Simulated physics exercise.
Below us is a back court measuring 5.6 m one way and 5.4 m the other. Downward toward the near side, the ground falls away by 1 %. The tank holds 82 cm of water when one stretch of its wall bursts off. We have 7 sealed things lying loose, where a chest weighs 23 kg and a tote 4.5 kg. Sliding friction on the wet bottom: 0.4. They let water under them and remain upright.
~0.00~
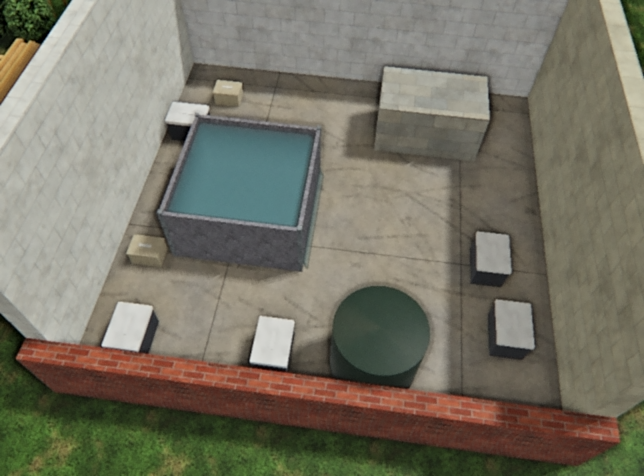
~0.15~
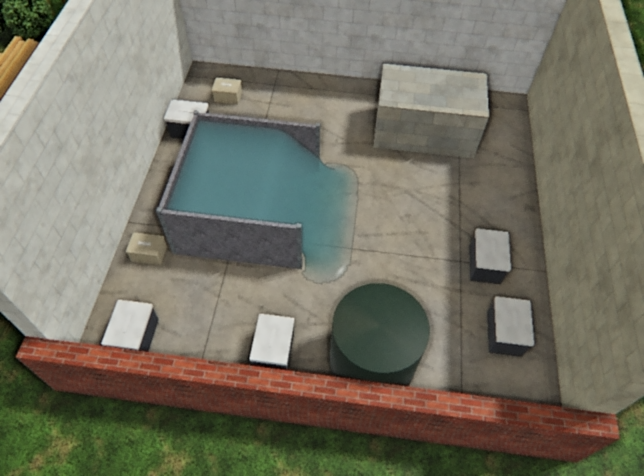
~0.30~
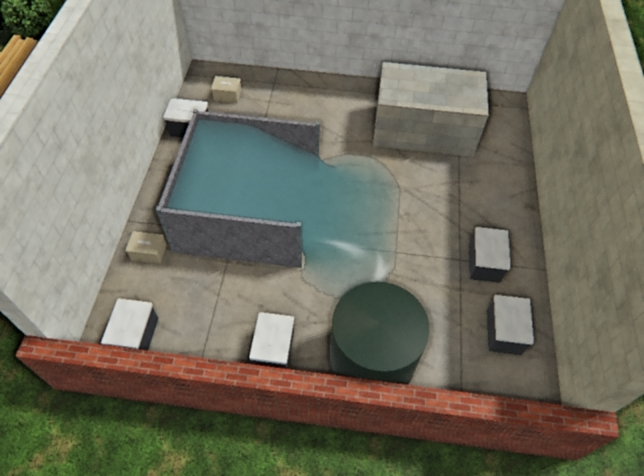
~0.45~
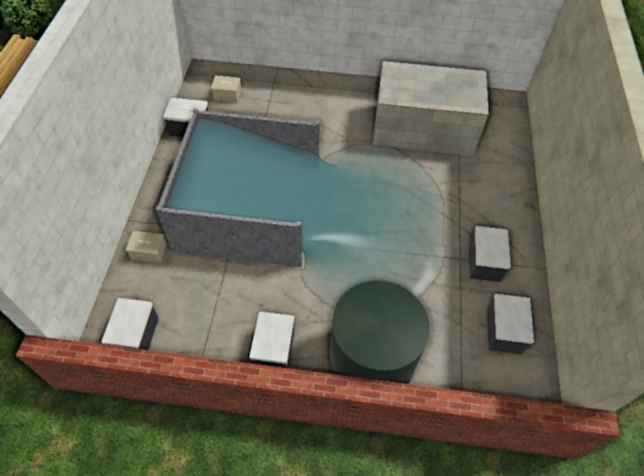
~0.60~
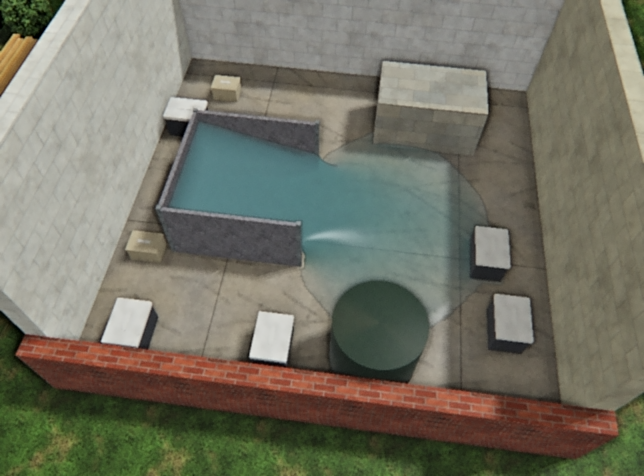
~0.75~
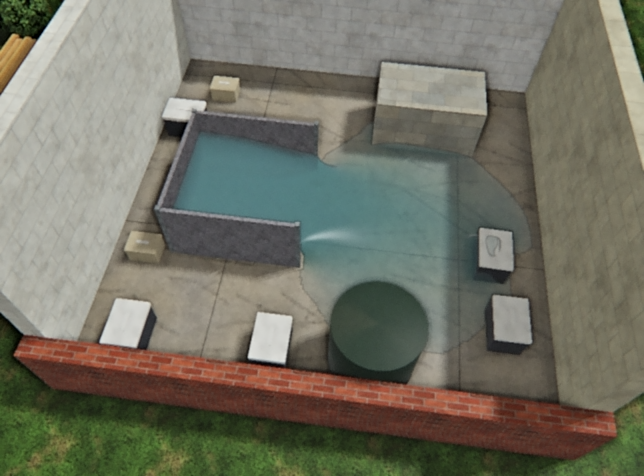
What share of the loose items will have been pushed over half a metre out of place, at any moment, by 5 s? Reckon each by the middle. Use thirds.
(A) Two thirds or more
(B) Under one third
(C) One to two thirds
Answer: C.
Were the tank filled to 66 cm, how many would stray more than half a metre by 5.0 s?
Result: 2.
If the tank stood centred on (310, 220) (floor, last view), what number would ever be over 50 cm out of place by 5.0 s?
Count: 3.
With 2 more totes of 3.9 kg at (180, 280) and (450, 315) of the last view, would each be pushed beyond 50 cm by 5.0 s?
In turn: Short of it, more.
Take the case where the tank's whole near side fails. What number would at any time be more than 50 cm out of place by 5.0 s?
Result: 5 of them.
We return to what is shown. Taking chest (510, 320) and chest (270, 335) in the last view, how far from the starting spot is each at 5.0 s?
Object 1: 250 cm. Object 2: 0 cm.
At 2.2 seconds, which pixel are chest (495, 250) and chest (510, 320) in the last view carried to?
Around (546, 310) and (541, 376).
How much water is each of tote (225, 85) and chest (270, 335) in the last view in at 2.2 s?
First roughly 0 cm, second roughly 1 cm.
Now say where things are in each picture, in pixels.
A chest at (494, 251) rests on the ground; a chest at (127, 325), on the bottom; water covers 2.6 m2; 0 of 7 have shifted, in the first frame.
A chest at (493, 248) rests on the ground; a chest at (127, 323), on the bottom; water covers 3.7 m2; 0 of 7 have shifted, in the second frame.
A chest at (493, 247) rests on the ground; a chest at (127, 322) rests on the ground; 5.1 m2 under water; 0 of 7 have shifted, in the third frame.
A chest at (493, 246) rests on the ground; a chest at (127, 322) rests on the ground; water covers 6.9 m2; 0 of 7 have shifted, in the fourth frame.
A chest at (493, 246), on the bottom; a chest at (127, 321) rests on the ground; water covers 8.6 m2; 0 of 7 have shifted, in the fifth frame.
A chest at (497, 248) rests on the ground, 6 cm from its start; a chest at (125, 322) rests on the ground; 10.3 m2 under water; 1 of 7 have shifted, in the sixth frame.
After 1.1 s 1 of 7 are over 50 cm from their spots; 0 afloat.
After 2.2 s 2 of 7 are over 50 cm from their spots; 2 afloat.
After 3.5 s 2 of 7 are over 50 cm from their spots; 2 afloat.
After 5.0 s 3 of 7 are over 50 cm from their spots, and 3 have been at some point; 3 afloat.
